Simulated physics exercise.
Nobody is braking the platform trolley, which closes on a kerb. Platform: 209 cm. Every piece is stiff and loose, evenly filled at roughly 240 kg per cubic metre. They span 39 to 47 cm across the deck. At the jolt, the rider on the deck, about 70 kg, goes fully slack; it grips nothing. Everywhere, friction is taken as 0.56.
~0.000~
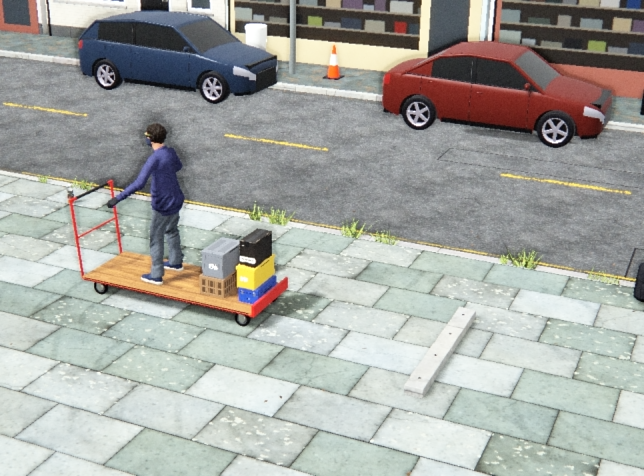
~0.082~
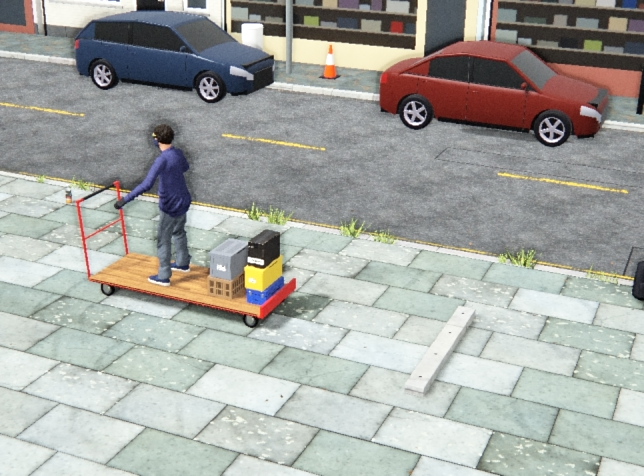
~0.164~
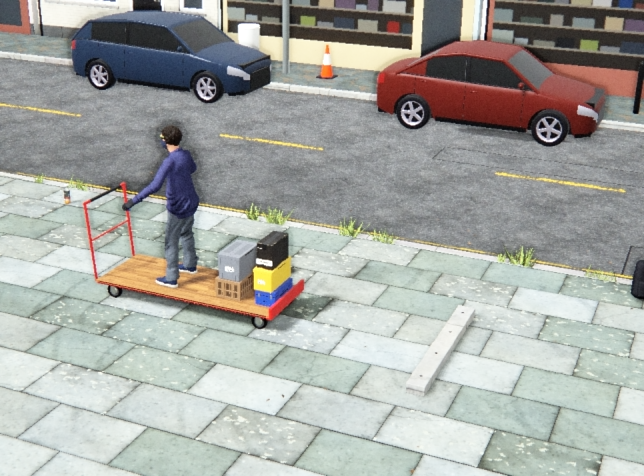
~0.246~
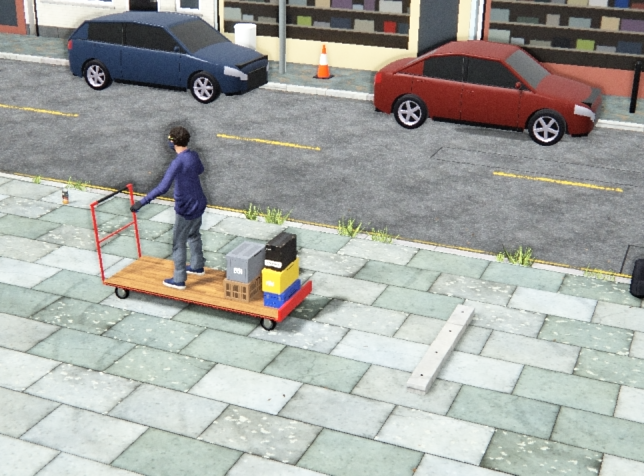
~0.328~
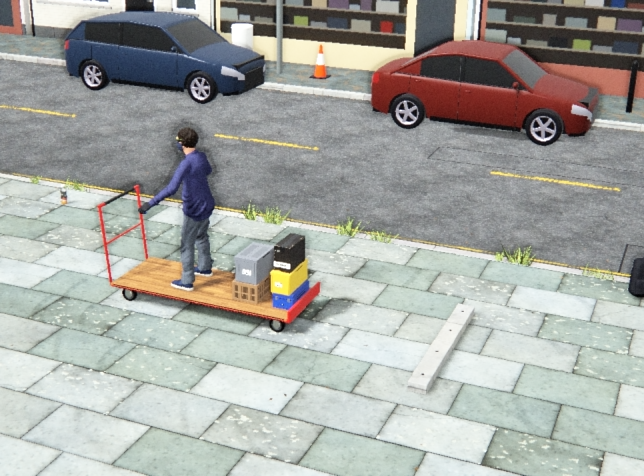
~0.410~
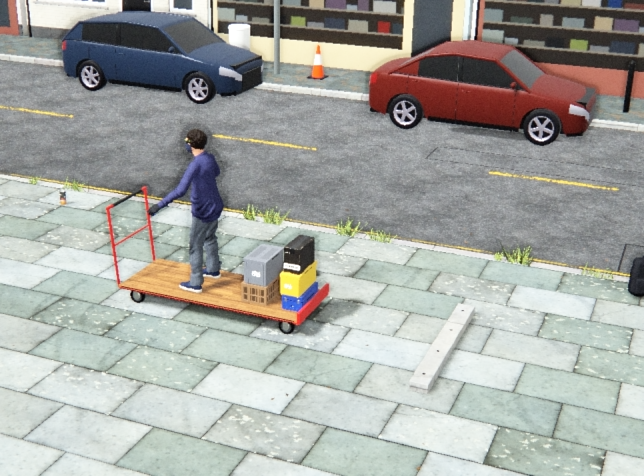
A person in a purple-blue top and grey trousers stands on a wooden platform trolley on pale paving, seen from above across a street. Grey, black, yellow and blue containers and a brown crate sit at the deck's right end, with a pale kerb strip further right and blue and red cars beyond. The trolley rolls steadily rightward, carrying rider and load, while the view drifts very slightly.
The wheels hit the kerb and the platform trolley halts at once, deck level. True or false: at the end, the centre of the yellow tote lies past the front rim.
True.
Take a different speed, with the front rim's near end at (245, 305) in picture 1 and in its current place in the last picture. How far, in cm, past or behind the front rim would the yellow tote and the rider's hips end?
The yellow one would stop 20 cm past the front rim, and the hips 40 cm behind it.
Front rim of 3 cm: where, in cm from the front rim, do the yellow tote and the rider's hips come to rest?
The yellow item would end 20 cm past the front rim, while the hips end 50 cm behind it.
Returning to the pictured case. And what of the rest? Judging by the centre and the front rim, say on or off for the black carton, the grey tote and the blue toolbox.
End state - black: Comes away, grey: Stays put, blue: Stays put.
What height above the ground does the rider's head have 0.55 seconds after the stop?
Roughly 100 cm above it.
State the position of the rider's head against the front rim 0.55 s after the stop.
Position: Approx. 110 cm behind the front rim.
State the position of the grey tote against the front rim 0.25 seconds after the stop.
Around 45 cm short of the front rim.
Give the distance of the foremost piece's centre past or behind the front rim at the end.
Roughly 50 centimetres beyond the front rim.
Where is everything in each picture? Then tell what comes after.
Yellow tote (256, 271), brown crate (222, 279), rim corner (253, 314); 187 cm still to roll, in the first frame.
Yellow tote (264, 272), brown crate (230, 280), rim corner (261, 315); 177 cm still to roll, in the second frame.
Yellow tote (273, 273), brown crate (238, 282), rim corner (270, 316); 168 cm still to roll, in the third frame.
Yellow tote (281, 274), brown crate (246, 283), rim corner (279, 318); 158 cm still to roll, in the fourth frame.
Yellow tote (290, 276), brown crate (254, 285), rim corner (288, 319); 148 cm still to roll, in the fifth frame.
Yellow tote (299, 277), brown crate (263, 286), rim corner (298, 321); 139 cm still to roll. Speed about 1.2 m/s, in the sixth frame.
After 1.59 s the deck stops.
After 1.84 s the yellow tote is 7 cm behind the rim, tilted 20°, near (440, 301) in the last picture's view.
After 2.14 s the yellow tote is 5 cm past the rim, tilted 70°, near (452, 307) in the last picture's view.
After 2.59 s the yellow tote is 21 cm past the rim, tilted 140°, near (466, 340) in the last picture's view.
When all is still (3.9 s), past the rim, yellow tote and black carton; behind it, brown crate, grey tote, blue toolbox and the rider's hips.
